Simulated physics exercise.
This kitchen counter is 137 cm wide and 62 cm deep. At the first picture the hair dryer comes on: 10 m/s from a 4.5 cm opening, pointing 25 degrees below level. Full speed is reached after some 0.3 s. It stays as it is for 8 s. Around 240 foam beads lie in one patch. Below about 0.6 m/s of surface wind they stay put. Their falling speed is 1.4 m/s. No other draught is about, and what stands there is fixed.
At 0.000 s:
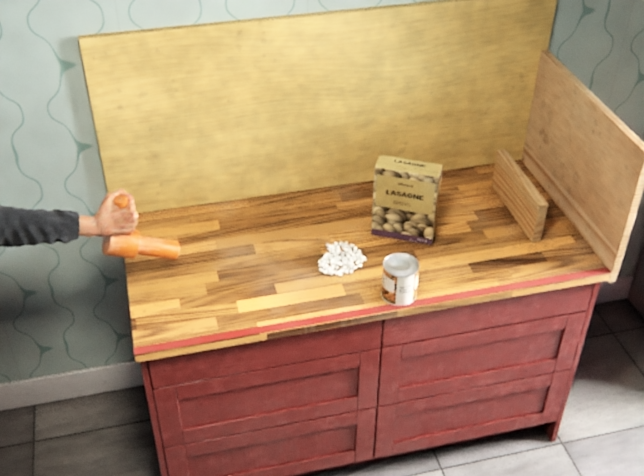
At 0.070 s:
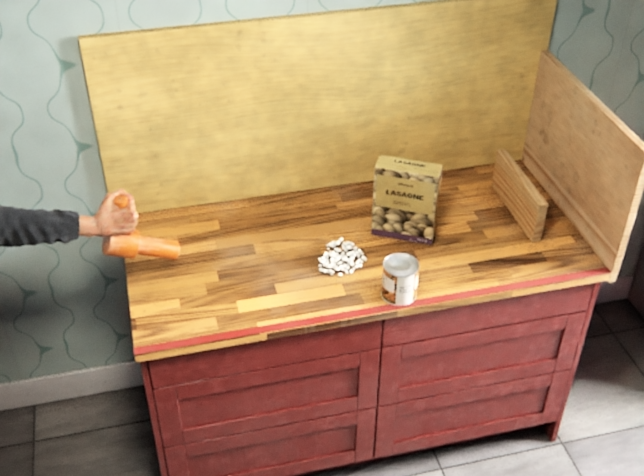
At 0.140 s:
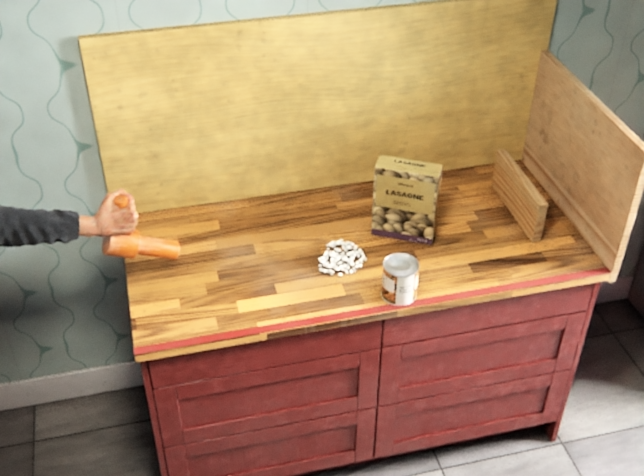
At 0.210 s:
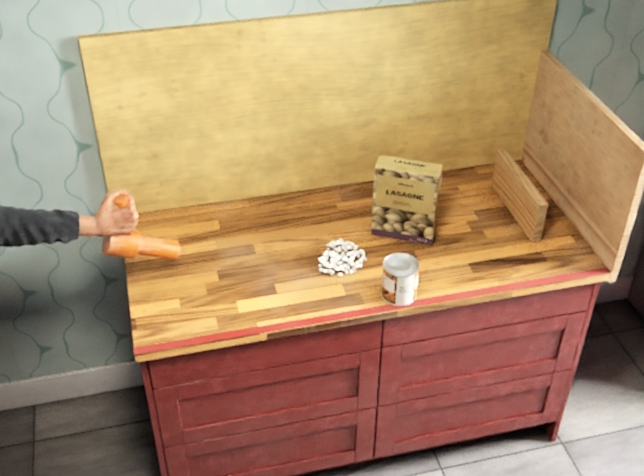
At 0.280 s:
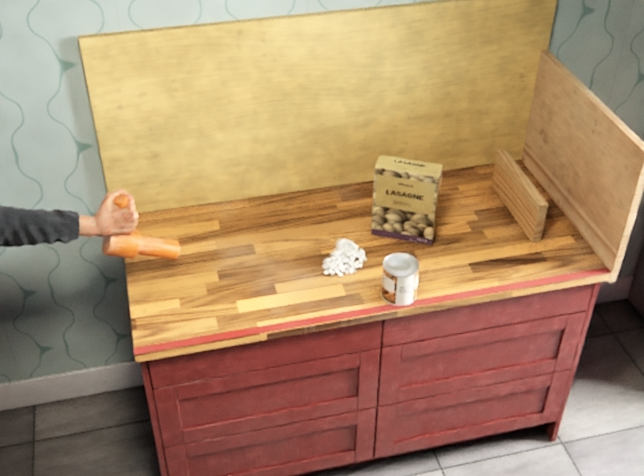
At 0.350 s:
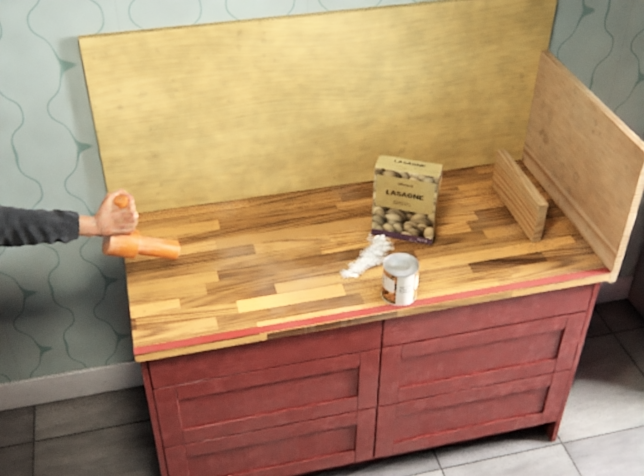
To begin with, a hand at the left holds an orange object still over a wooden counter, while a patch of small white pieces lies motionless near a tin and a lasagne carton. The patch then shifts slightly rightward, before nearly all the pieces slide right, bunching between tin and carton.
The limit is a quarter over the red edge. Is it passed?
More than a quarter over the red edge: Yes.
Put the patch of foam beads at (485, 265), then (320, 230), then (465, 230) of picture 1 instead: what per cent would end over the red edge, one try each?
In turn about 70 %, 4 %, 0 %.
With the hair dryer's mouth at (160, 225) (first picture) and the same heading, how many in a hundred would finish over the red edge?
Then about 80 %.
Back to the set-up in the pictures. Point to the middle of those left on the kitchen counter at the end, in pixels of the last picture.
Near (535, 236).
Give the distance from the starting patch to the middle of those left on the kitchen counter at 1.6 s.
Roughly 65 cm.
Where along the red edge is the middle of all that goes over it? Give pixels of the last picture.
At about (530, 287).
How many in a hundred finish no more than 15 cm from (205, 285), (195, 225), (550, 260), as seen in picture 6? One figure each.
In turn about 0 %, 0 %, 15 %.
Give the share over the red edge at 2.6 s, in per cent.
Some 60 per cent.
After 1.6 s, 43 % are on the move or not yet settled, 57 % are over the red edge; the middle of those still in play is near (552, 231).
After 2.6 s, 39 % are on the move or not yet settled, 59 % are over the red edge; the middle of those still in play is near (541, 237).
After 4.4 s, 32 % are on the move or not yet settled, 62 % are over the red edge; the middle of those still in play is near (540, 236).
After 8.0 s, at the end, 64 % are over the red edge; the middle of those still in play is near (535, 236).
